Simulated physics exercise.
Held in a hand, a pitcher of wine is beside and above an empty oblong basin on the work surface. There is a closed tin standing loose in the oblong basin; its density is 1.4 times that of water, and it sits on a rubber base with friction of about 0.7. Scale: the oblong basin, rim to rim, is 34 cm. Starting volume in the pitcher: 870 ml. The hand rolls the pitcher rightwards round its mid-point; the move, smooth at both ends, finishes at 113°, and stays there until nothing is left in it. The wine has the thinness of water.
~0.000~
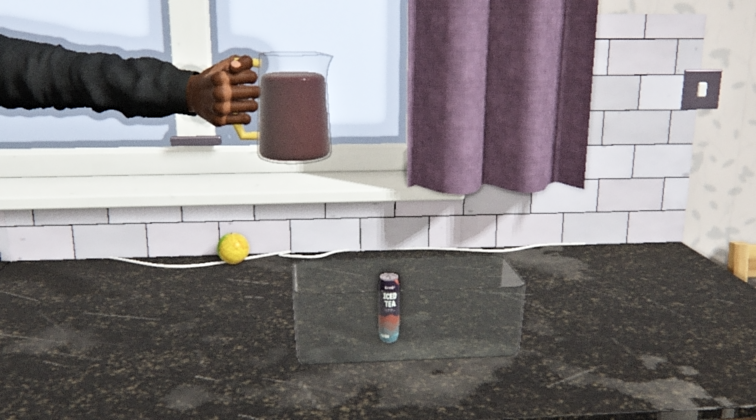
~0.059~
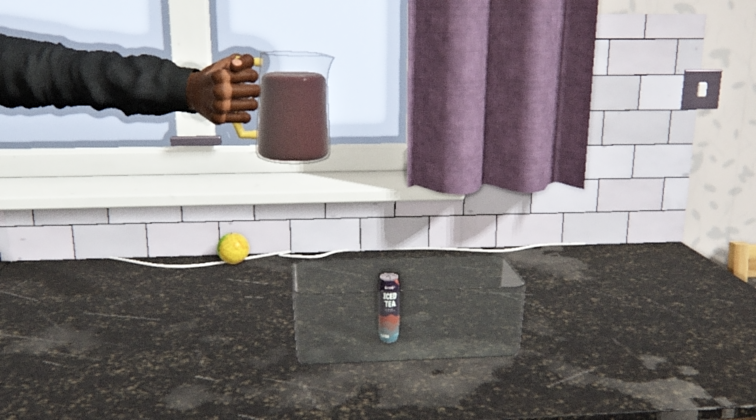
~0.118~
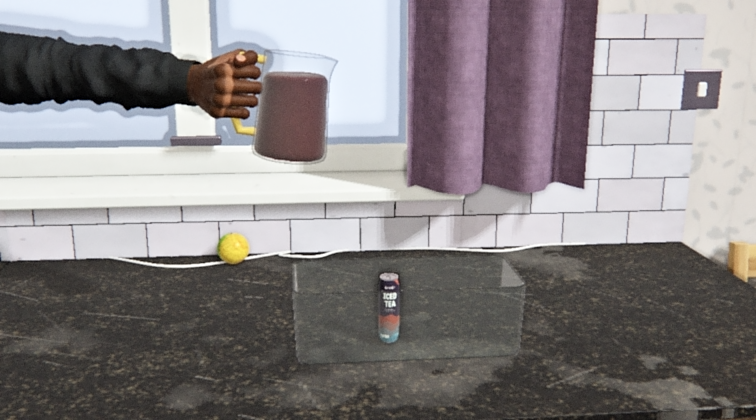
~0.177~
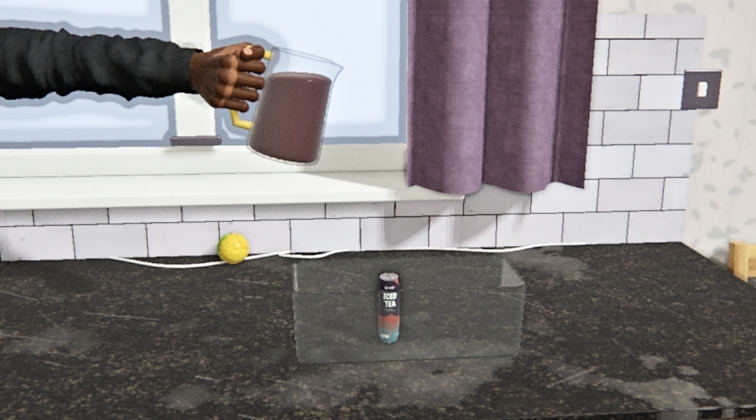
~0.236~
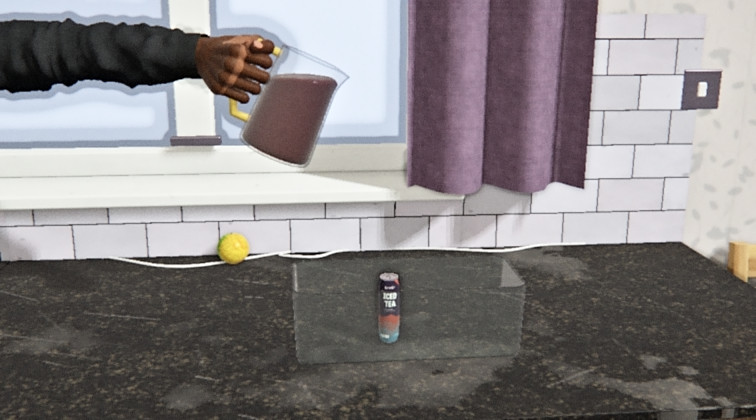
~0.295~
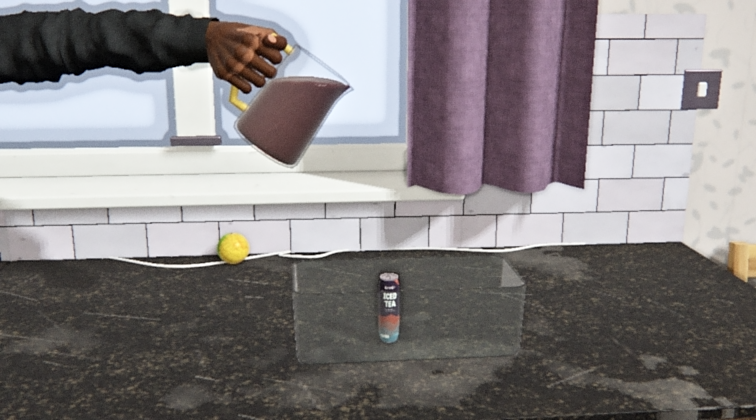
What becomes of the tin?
It survives.
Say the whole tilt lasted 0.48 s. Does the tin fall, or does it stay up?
In that case the tin does not tip.
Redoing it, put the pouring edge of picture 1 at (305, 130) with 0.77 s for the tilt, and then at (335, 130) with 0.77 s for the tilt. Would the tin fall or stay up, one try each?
Try 1: Tipped over; try 2: Tipped over.
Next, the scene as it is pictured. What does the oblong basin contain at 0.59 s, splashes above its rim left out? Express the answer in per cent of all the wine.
Fraction in basin: Approx. 2%.
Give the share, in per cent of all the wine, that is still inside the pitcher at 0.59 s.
72 %.
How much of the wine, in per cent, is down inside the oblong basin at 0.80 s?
38 %, more or less.
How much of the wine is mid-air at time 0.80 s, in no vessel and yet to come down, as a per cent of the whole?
Around 38 per cent of the liquid is in flight.
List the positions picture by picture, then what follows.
The first picture shows tilt 0°; pouring edge (333, 55); surface from (260, 75) to (325, 75); the oblong basin's rim runs from (294, 278) to (514, 271); the tin's top is at (389, 279).
The second picture shows tilt 2°; pouring edge (334, 56); surface from (262, 75) to (325, 75).
The third picture shows tilt 6°; pouring edge (338, 60); surface from (264, 76) to (328, 76).
The fourth picture shows tilt 14°; pouring edge (344, 66); surface from (262, 89) to (332, 77).
The fifth picture shows tilt 24°; pouring edge (350, 76); surface from (258, 98) to (339, 79).
The sixth picture shows tilt 36°; pouring edge (354, 88); surface from (248, 105) to (349, 84).
After 0.59 s the tilt is 98° and 72 per cent is still to pour; the tin stands where it began.
After 0.80 s the tilt is 113° and 23 per cent is still to pour; the tin stands where it began.
After 1.03 s the tilt is 113° and 3 per cent is still to pour; the tin stands where it began.
After 1.27 s the tilt is 113° and 0 per cent is still to pour; the tin stands where it began.
In the end the tin stands where it began.
